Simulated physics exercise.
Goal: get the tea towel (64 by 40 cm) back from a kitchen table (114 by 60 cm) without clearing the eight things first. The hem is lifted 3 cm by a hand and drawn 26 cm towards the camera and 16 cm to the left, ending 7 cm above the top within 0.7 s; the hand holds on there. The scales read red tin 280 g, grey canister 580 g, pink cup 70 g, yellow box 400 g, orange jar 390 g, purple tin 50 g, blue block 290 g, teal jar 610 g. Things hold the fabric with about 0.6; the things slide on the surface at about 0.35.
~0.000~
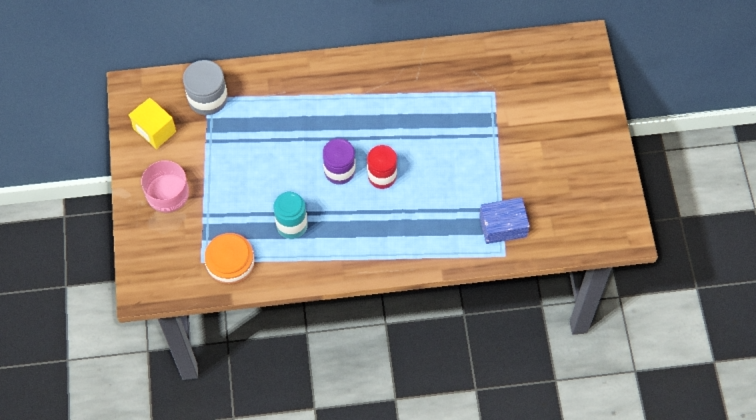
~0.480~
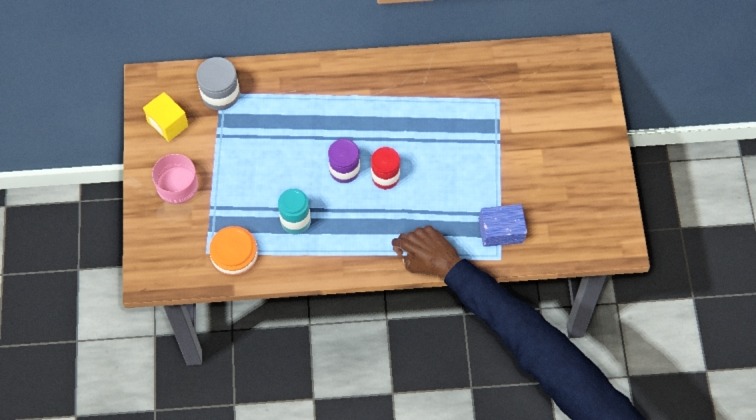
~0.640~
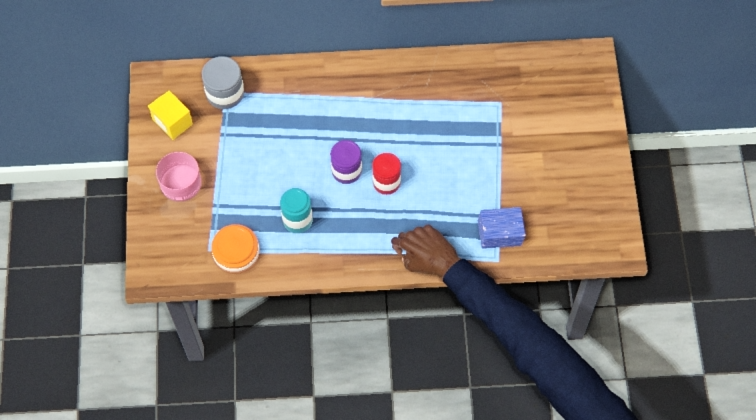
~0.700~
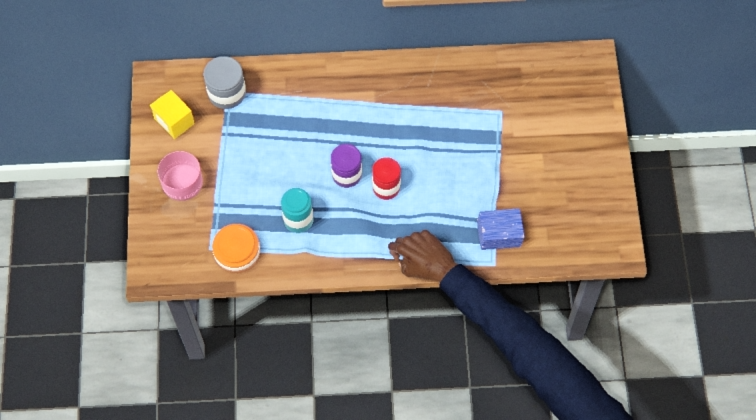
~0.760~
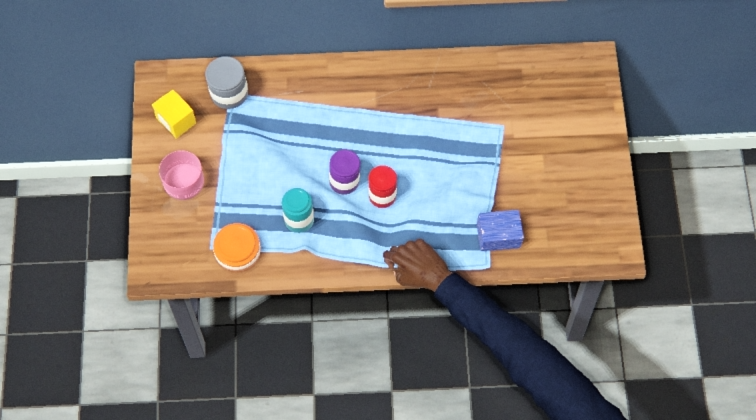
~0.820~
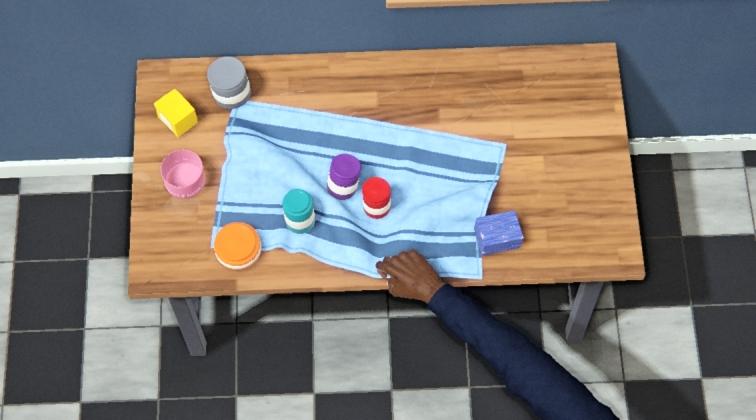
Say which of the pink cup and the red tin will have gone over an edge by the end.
In the end the pink cup won't leave. The red tin won't stay.
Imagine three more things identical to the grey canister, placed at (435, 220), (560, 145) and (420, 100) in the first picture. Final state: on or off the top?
Going through the three spots as listed: Ends up off the top, holds its spot and holds its spot.
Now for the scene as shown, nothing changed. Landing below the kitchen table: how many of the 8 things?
3 in all.
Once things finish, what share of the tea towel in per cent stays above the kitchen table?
Share within the edges: Approx. 40 %.
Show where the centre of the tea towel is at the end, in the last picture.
Roughly at (336, 292) in the last picture.
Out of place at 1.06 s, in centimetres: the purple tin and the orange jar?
About: Purple tin 8 cm, orange jar 0 cm.
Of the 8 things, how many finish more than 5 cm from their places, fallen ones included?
The answer is 3 of them.
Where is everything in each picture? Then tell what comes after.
The first picture shows shows, pink cup (164, 180); red tin (382, 157); tea towel corners (202, 263) (494, 92) (505, 257).
The second picture shows shows, tea towel corners (207, 253) (499, 100); grip (403, 255).
The third picture shows shows, red tin (387, 165); tea towel corners (209, 251) (501, 103); grip (402, 254).
The fourth picture shows shows, red tin (386, 170); purple tin (346, 157); tea towel corners (210, 250) (502, 111); grip (399, 259).
The fifth picture shows shows, red tin (383, 178); purple tin (344, 163); tea towel corners (210, 249) (504, 126); grip (394, 267).
The sixth picture shows shows, pink cup (182, 168); red tin (376, 189); tea towel corners (211, 248) (506, 145) (482, 279); grip (387, 278).
By 0.9 s, 90 % of the tea towel is still over the top; red tin 15 cm off its start, purple tin 7 cm off its start, teal jar 4 cm off its start.
By 1.1 s, 75 % of the tea towel is still over the top; red tin 23 cm off its start, teal jar 11 cm off its start, purple tin on its side, 9 cm off its start.
By 1.2 s, 60 % of the tea towel is still over the top; red tin 34 cm off its start at (363, 313), teal jar lifted 14 cm, purple tin on its side, 16 cm off its start at (371, 223).
By 1.3 s, 45 % of the tea towel is still over the top; red tin over the edge, teal jar lifted 11 cm, purple tin on its side, 23 cm off its start.
By 2.9 s, 40 % of the tea towel is still over the top; red tin over the edge, pink cup 0 cm off its start at (182, 168), teal jar over the edge, purple tin over the edge.
